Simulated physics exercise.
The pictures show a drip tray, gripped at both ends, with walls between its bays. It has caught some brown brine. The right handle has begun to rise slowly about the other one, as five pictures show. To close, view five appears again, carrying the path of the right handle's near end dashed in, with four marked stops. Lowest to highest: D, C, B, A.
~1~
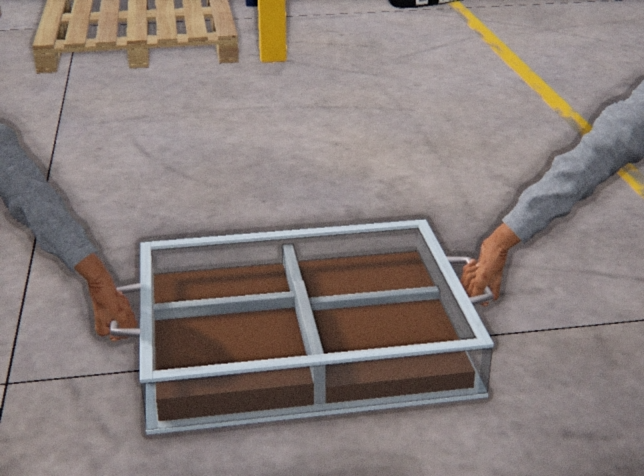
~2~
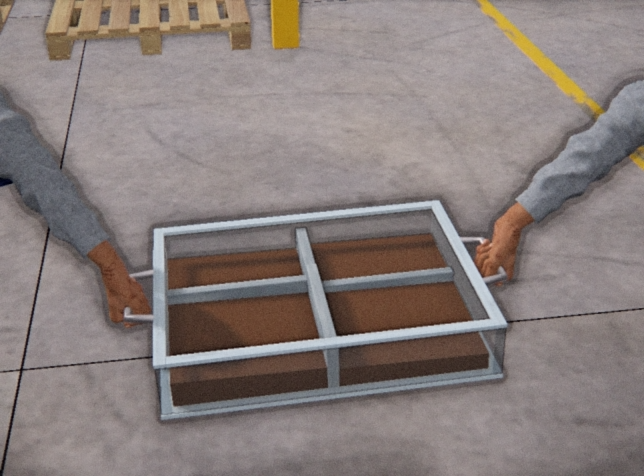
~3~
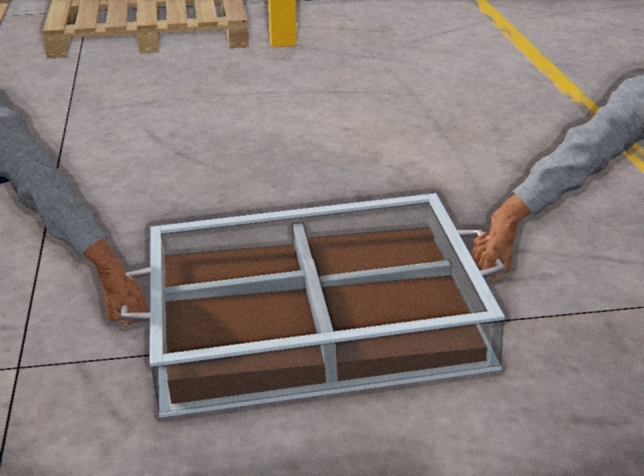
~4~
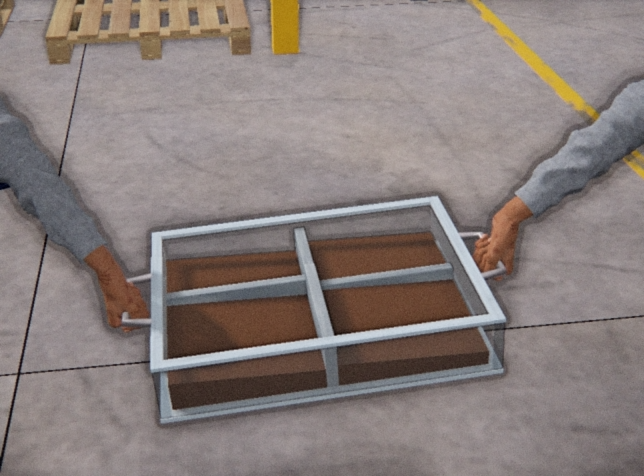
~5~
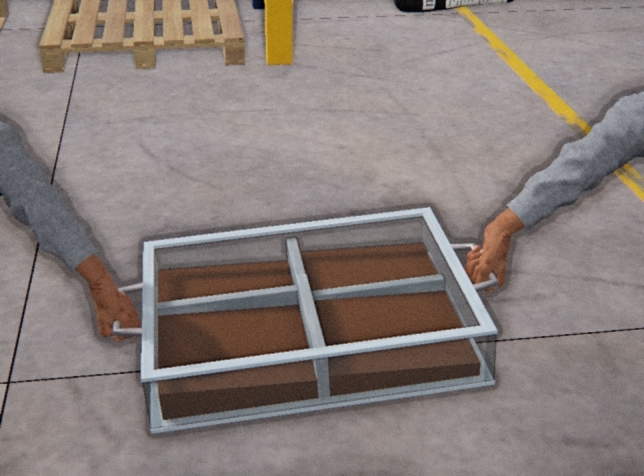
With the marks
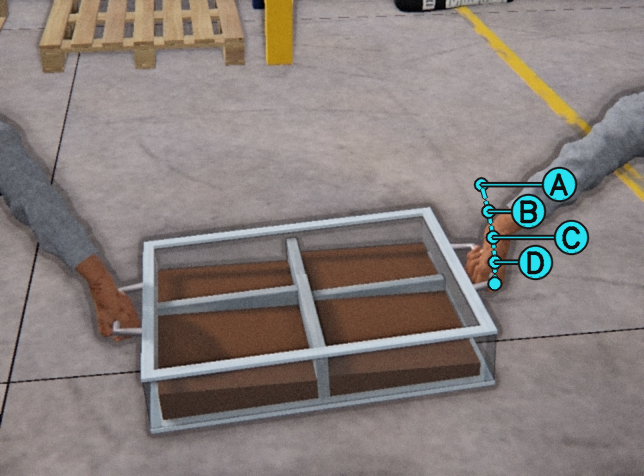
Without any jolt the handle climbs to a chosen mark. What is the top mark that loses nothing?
The answer is stop A.
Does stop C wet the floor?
No.
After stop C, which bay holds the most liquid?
It is the front left one.
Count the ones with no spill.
All four.
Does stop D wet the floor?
No.
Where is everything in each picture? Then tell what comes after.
The tray is level; deepest in the front left bay, at (233, 348), shallowest in the front right; right handle at (479, 278).
Tipped about 1° down to the left; no wall is crossed; right handle at (493, 258).
Tipped about 2° down to the left; no wall is crossed; right handle at (490, 251).
Tipped about 4° down to the left; no wall is crossed; right handle at (492, 253).
Tipped about 4° down to the left; deepest in the front left bay, at (236, 344), shallowest in the front right; right handle at (483, 265).
On the marked copy, A at (481, 184); B at (488, 211); C at (493, 237); D at (495, 262).
For stop A, nothing spills; the front left bay holds the most.
For stop B, nothing spills; the front left bay holds the most.
For stop C, nothing spills; the front left bay holds the most.
For stop D, nothing spills; the front left bay holds the most.
